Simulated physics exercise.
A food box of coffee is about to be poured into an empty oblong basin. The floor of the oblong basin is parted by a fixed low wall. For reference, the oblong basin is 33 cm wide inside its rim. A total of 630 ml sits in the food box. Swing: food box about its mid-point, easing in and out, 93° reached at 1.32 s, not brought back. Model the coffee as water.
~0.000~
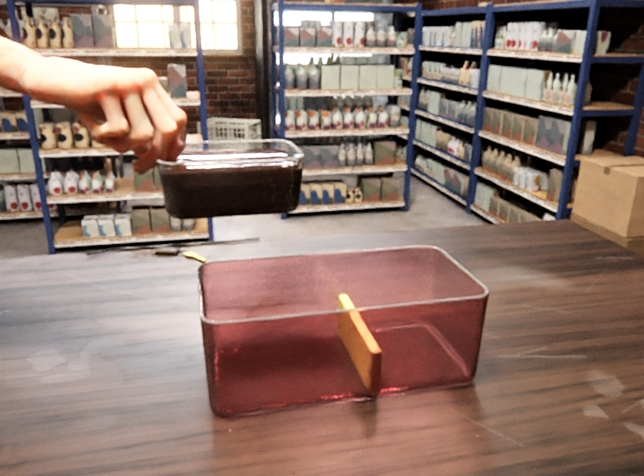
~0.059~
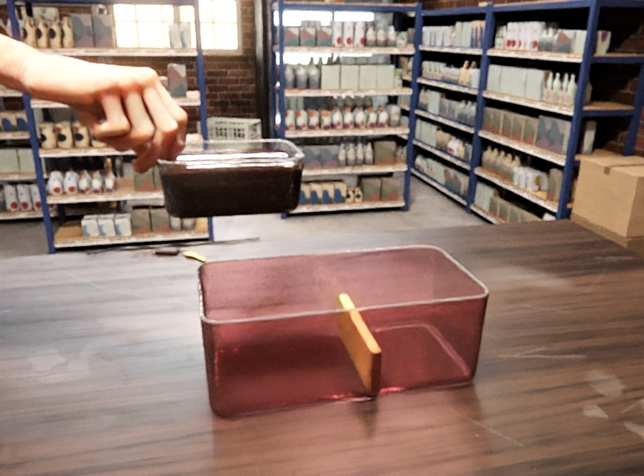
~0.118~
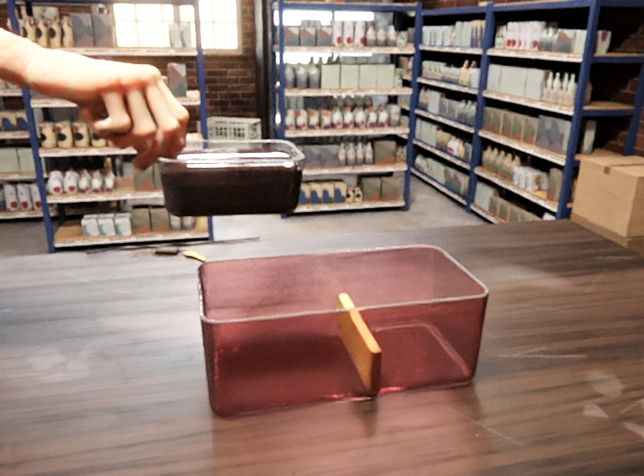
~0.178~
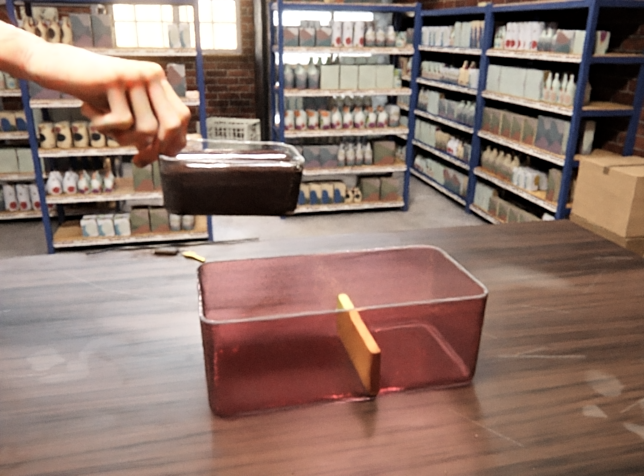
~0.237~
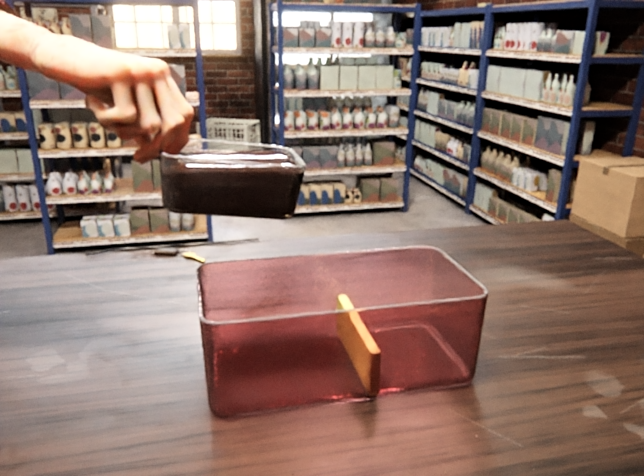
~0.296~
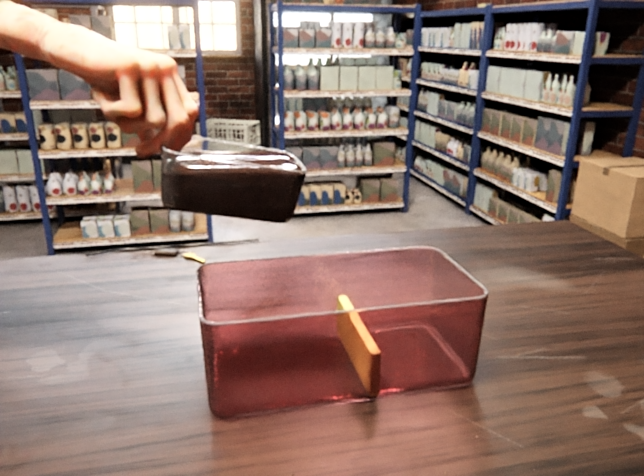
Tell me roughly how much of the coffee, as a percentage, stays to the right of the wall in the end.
Around 44 per cent stays on the right.
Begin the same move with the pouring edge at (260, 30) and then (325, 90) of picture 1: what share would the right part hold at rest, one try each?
Result: 30 per cent, then 75 per cent.
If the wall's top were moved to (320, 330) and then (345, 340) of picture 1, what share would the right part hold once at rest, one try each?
Respectively 80 and 65 %.
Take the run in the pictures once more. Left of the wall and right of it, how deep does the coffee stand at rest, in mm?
Final levels - left approx 12 mm, right approx 14 mm.
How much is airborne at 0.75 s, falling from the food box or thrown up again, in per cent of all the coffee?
Roughly 34 percent.
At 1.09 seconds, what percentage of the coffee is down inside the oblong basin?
Looks like about 84 % of the whole amount.
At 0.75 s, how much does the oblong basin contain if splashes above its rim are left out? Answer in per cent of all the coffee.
Near 26 in a hundred.
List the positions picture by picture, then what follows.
Tilt 0°; pouring edge (296, 150); surface from (163, 161) to (293, 156); the oblong basin's rim runs from (200, 292) to (462, 269); the wall's top is at (358, 322), in the first picture.
Tilt 0°; pouring edge (297, 150); surface from (163, 160) to (293, 156), in the second picture.
Tilt 2°; pouring edge (297, 152); surface from (163, 160) to (293, 157), in the third picture.
Tilt 4°; pouring edge (297, 155); surface from (164, 160) to (294, 158), in the fourth picture.
Tilt 7°; pouring edge (298, 159); surface from (164, 161) to (295, 158), in the fifth picture.
Tilt 11°; pouring edge (299, 164); surface from (166, 161) to (296, 160), in the sixth picture.
Then, 0.75 s in, the tilt is 57° and 42 per cent is still to pour, 13 is left of the wall and 12 right of it.
Then, 1.09 s in, the tilt is 86° and 9 per cent is still to pour, 41 is left of the wall and 43 right of it.
Then, 1.44 s in, the tilt is 93° and 2 per cent is still to pour, 53 is left of the wall and 44 right of it.
Then, 1.82 s in, the tilt is 93° and 0 per cent is still to pour, 55 is left of the wall and 44 right of it.
Finally, 55 per cent lies left of the wall, 44 right of it and 1 outside.
